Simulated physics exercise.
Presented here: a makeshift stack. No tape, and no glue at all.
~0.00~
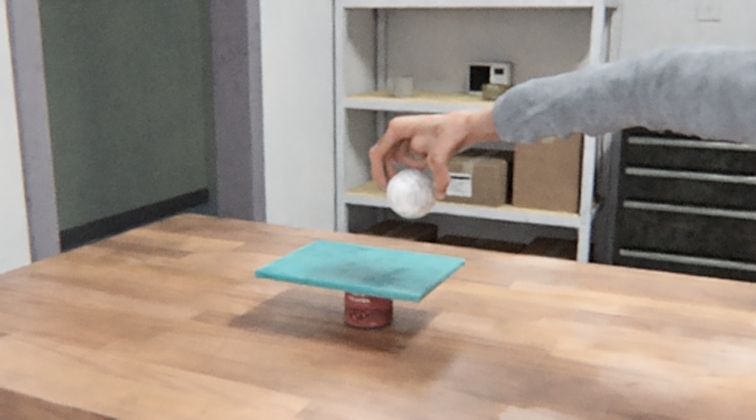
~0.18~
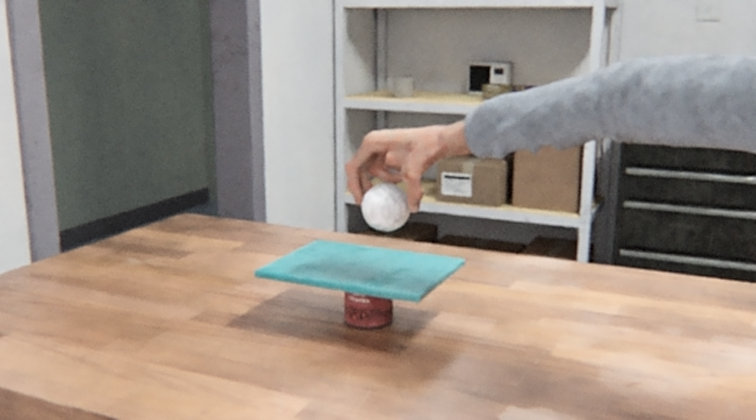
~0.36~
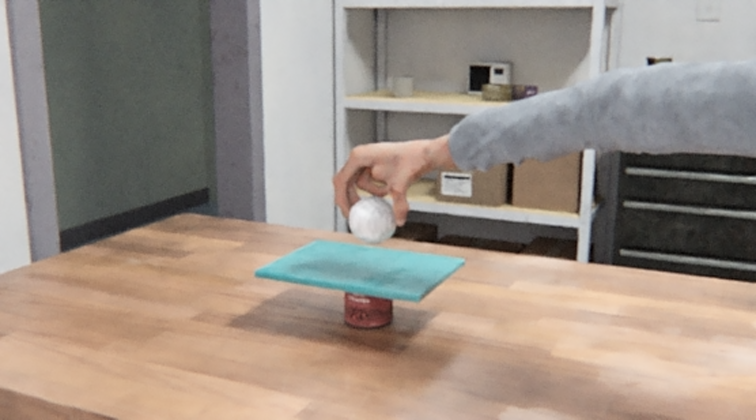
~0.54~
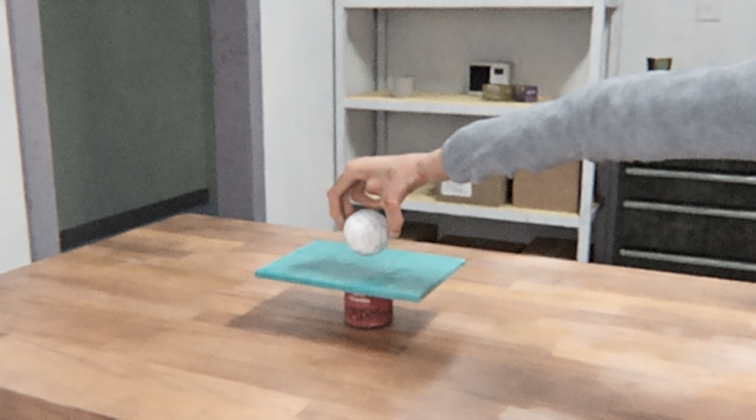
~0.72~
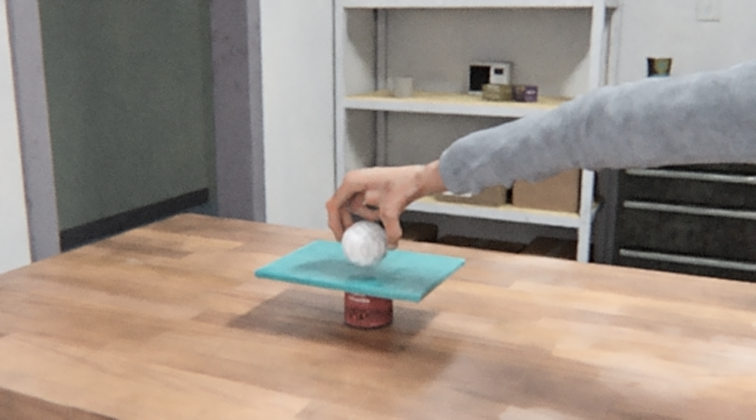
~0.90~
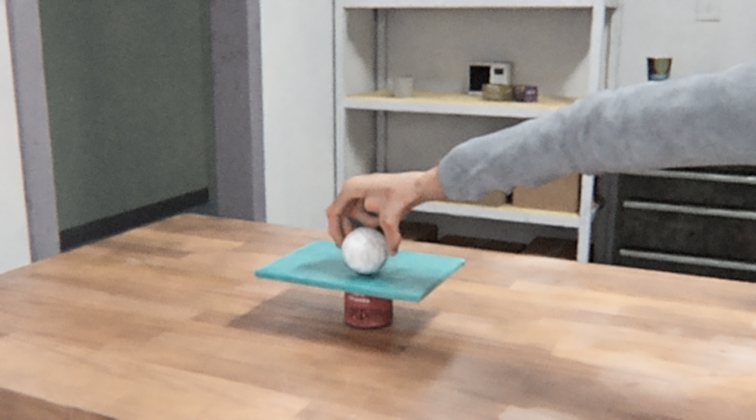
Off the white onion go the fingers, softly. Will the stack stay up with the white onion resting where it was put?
Yes.
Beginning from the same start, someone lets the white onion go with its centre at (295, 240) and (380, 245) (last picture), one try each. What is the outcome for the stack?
Result of try one: Collapse; result of try two: No collapse.
After 1.20 s, nothing has stirred.
After 1.60 s, white onion resting near (366, 251).
At rest (2.0 s), all 3 in place. Seen from the same camera at the end, white onion near (366, 251). The stack stays up.
